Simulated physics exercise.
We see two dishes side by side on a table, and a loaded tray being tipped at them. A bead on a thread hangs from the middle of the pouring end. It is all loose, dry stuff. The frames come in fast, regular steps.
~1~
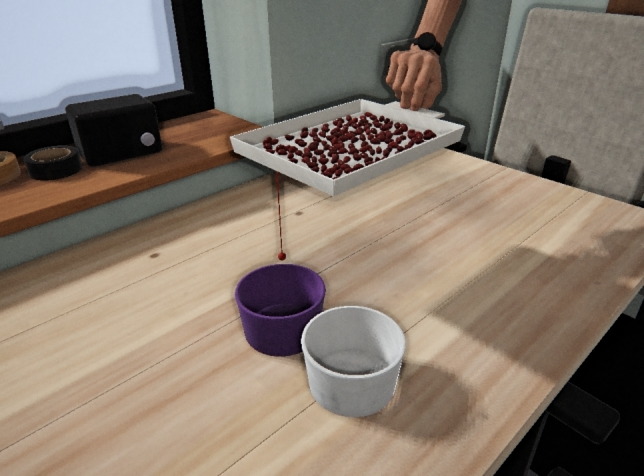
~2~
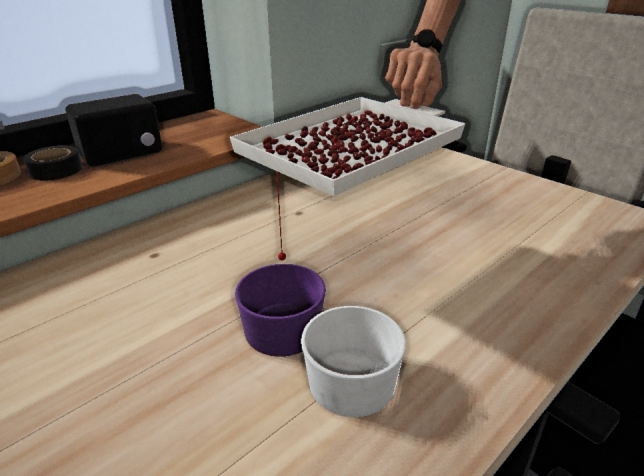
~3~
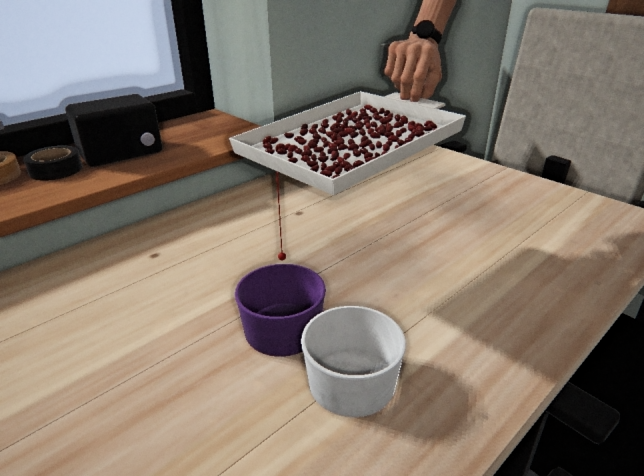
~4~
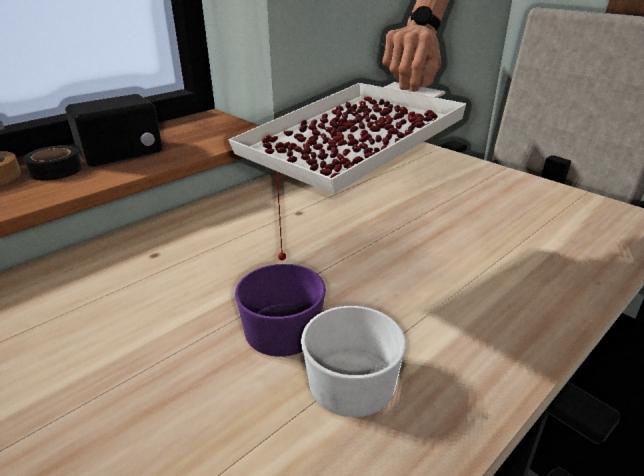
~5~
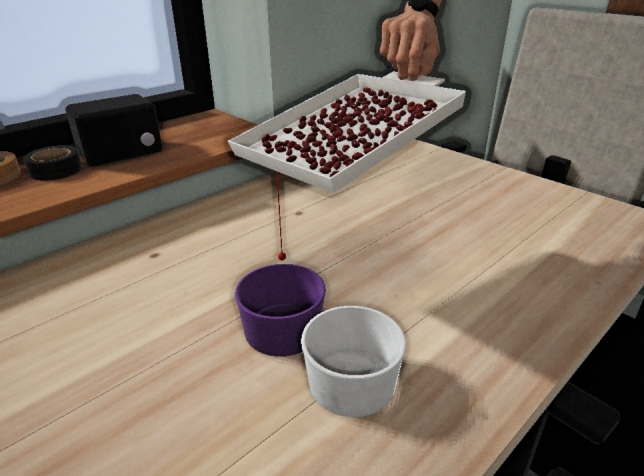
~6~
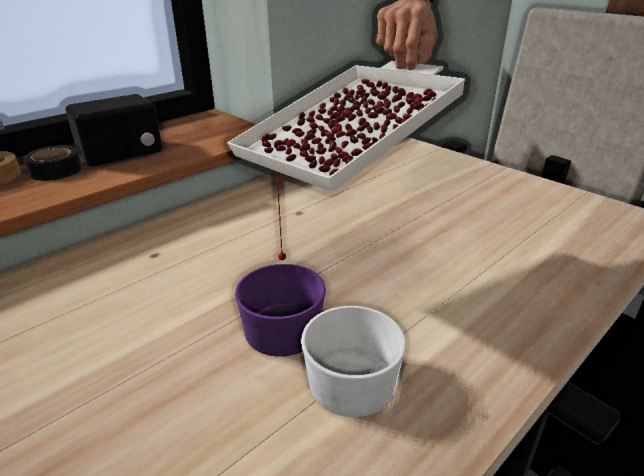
A hand slowly tilting a white tray of kidney beans, raising its far end above purple and white dishes on a wooden table.
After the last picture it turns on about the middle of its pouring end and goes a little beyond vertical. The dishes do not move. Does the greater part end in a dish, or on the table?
The two hold less than half of the load.
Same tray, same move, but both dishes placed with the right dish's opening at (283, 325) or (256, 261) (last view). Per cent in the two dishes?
About 70 and 50 per cent.
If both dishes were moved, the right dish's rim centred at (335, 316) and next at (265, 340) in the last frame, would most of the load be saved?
In turn: Under half; less than half.
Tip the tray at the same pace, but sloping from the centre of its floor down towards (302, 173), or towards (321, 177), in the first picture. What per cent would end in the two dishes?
The first gives 70 %, the second 60 %.
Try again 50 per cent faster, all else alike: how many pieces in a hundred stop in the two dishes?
Some 20 per cent.
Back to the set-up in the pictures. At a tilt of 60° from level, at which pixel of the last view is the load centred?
Roughly at (278, 133).
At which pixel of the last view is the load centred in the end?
Roughly at (226, 301).
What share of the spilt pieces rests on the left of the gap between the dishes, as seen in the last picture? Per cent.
Some 100 per cent.
Shortly afterwards, tray tipped steeply; all but a few on the tray; only a few outside both; only a few in the air.
Next, tray tipped right over; the bulk on the tray; only a few in the left dish; a little outside both; only a few in the air.
Some moments later, tray tipped past a quarter turn; near a quarter in the left dish; the bulk outside both.
In the end, tray tipped past a quarter turn; none at all in the right dish; near a quarter in the left dish; the bulk outside both.
